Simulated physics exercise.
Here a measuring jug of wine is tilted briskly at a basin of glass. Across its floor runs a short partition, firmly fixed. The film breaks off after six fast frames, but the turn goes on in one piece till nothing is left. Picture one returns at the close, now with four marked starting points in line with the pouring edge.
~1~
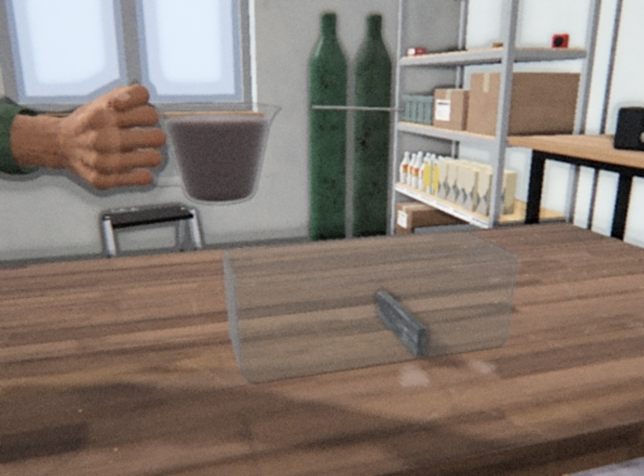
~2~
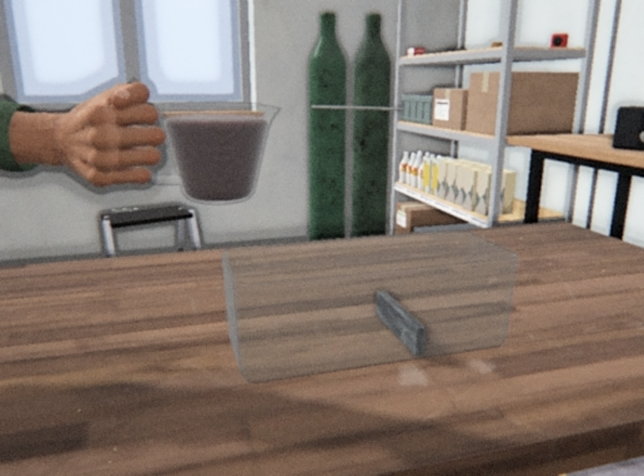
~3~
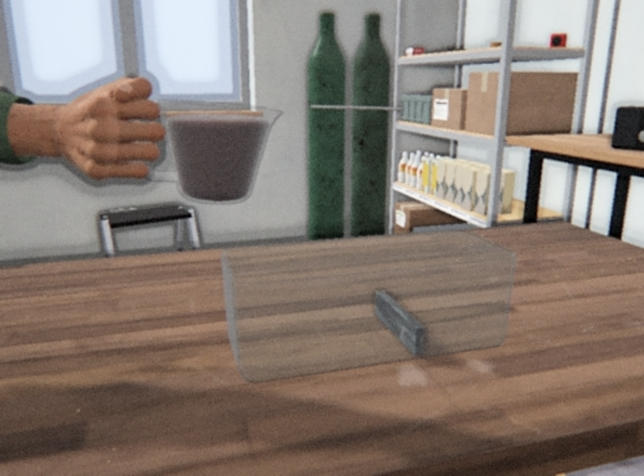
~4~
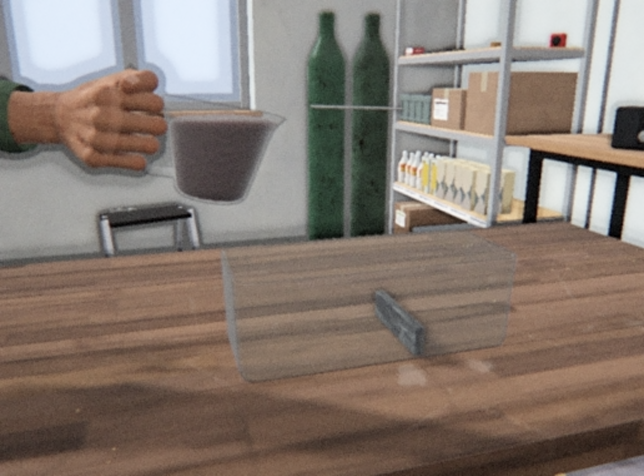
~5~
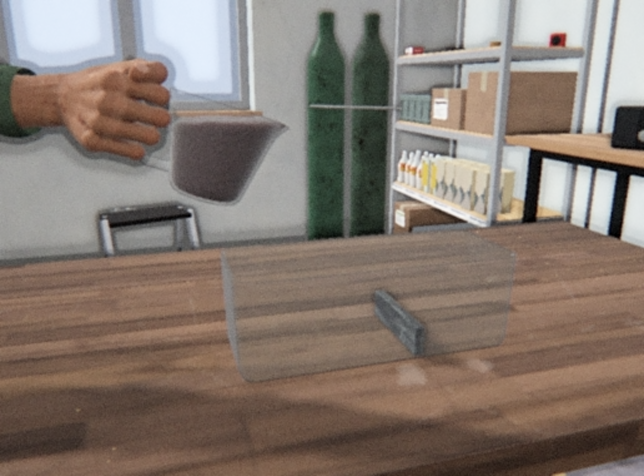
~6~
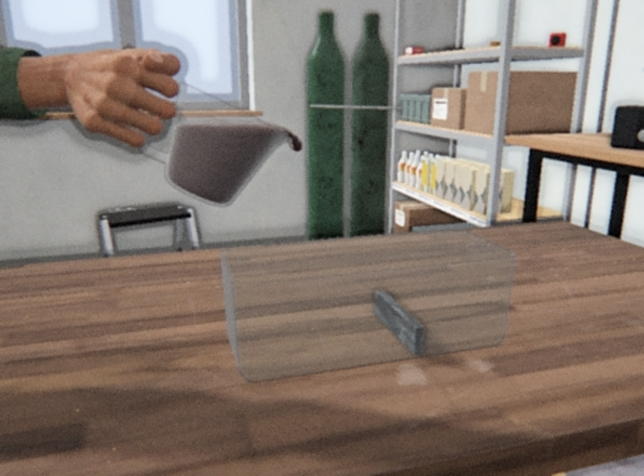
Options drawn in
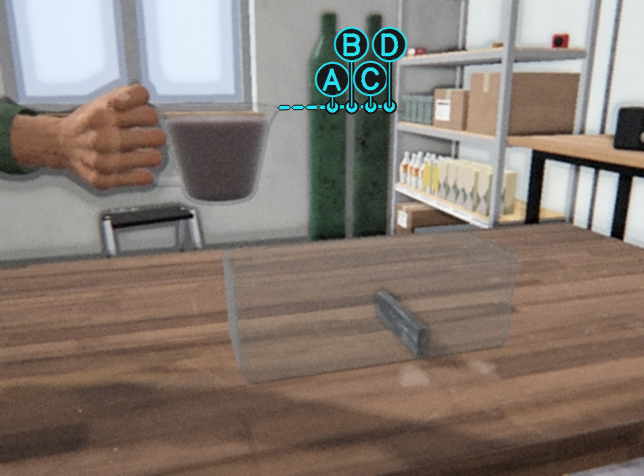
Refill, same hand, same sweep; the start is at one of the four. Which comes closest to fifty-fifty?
It is B.
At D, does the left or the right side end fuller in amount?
The right side.
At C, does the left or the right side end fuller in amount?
The right side.
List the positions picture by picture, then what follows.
The first picture shows upright, lip at (280, 107); basin from (241, 381) to (504, 343); top of the wall at (400, 309); nothing has left yet.
The second picture shows upright, lip at (280, 108); nothing has left yet.
The third picture shows tipped about 5°, lip at (281, 112); nothing has left yet.
The fourth picture shows tipped about 10°, lip at (285, 119); nothing has left yet.
The fifth picture shows tipped about 18°, lip at (288, 128); nothing has left yet.
The sixth picture shows tipped about 27°, lip at (290, 139); wine is over the lip, down to (296, 148).
In cyan, A at (332, 107); B at (351, 106); C at (370, 106); D at (389, 106).
If A is chosen, about 83 % ends left of the wall and 15 % right of it.
If B is chosen, about 48 % ends left of the wall and 51 % right of it.
If C is chosen, about 23 % ends left of the wall and 76 % right of it.
If D is chosen, about 9 % ends left of the wall and 90 % right of it.
